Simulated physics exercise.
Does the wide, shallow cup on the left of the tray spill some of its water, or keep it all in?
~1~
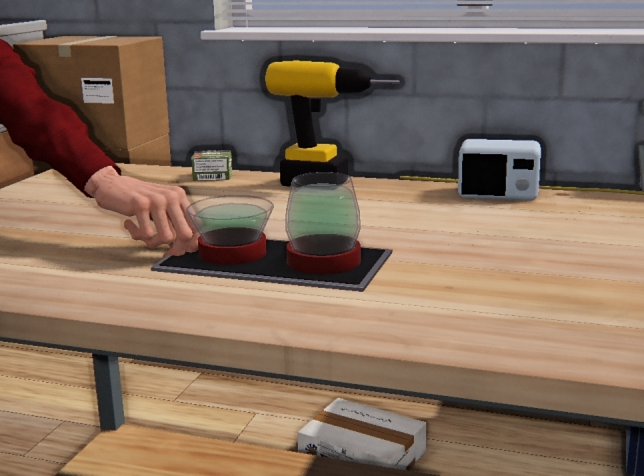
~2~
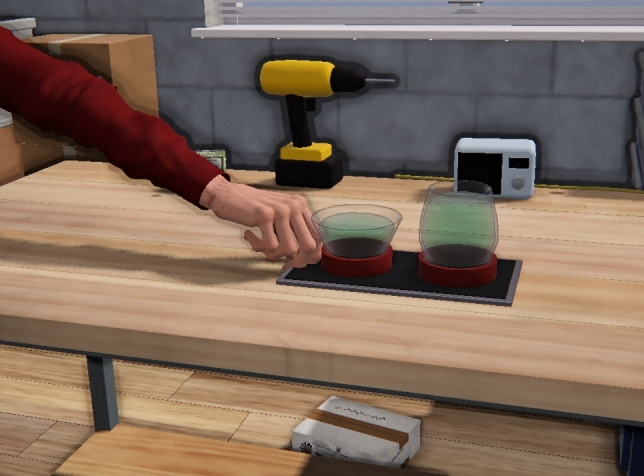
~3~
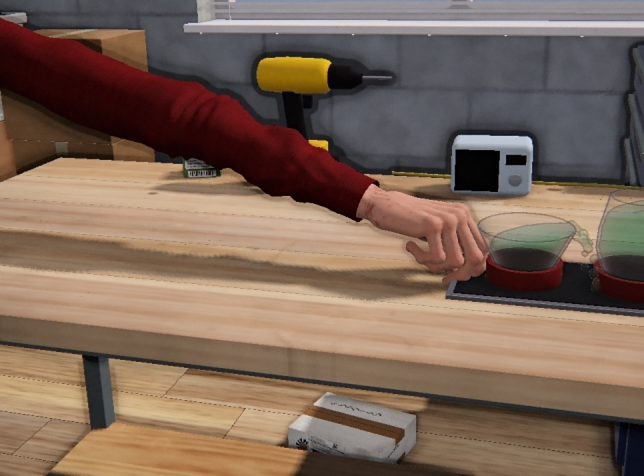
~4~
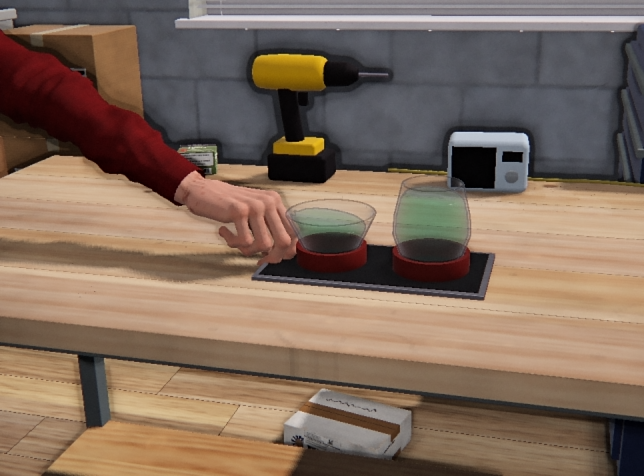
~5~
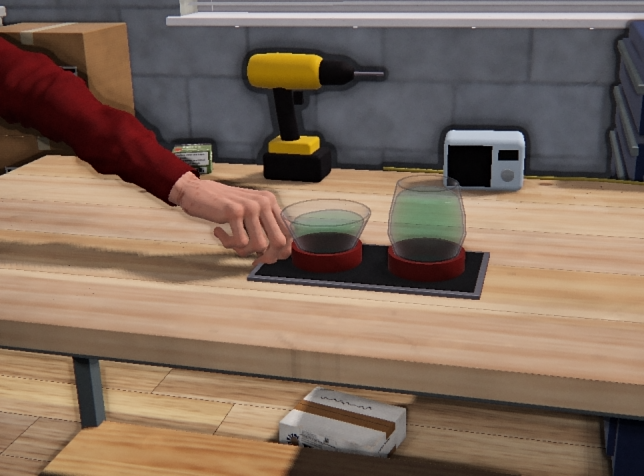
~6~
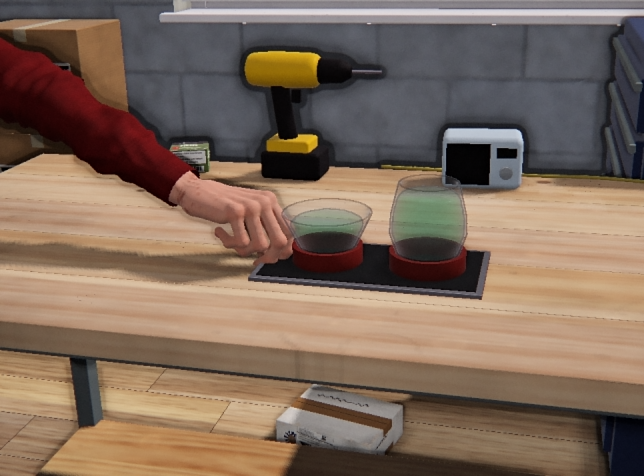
It spills. Some of the water slops over the rim of the shallow cup during the tray's trip out to the right.
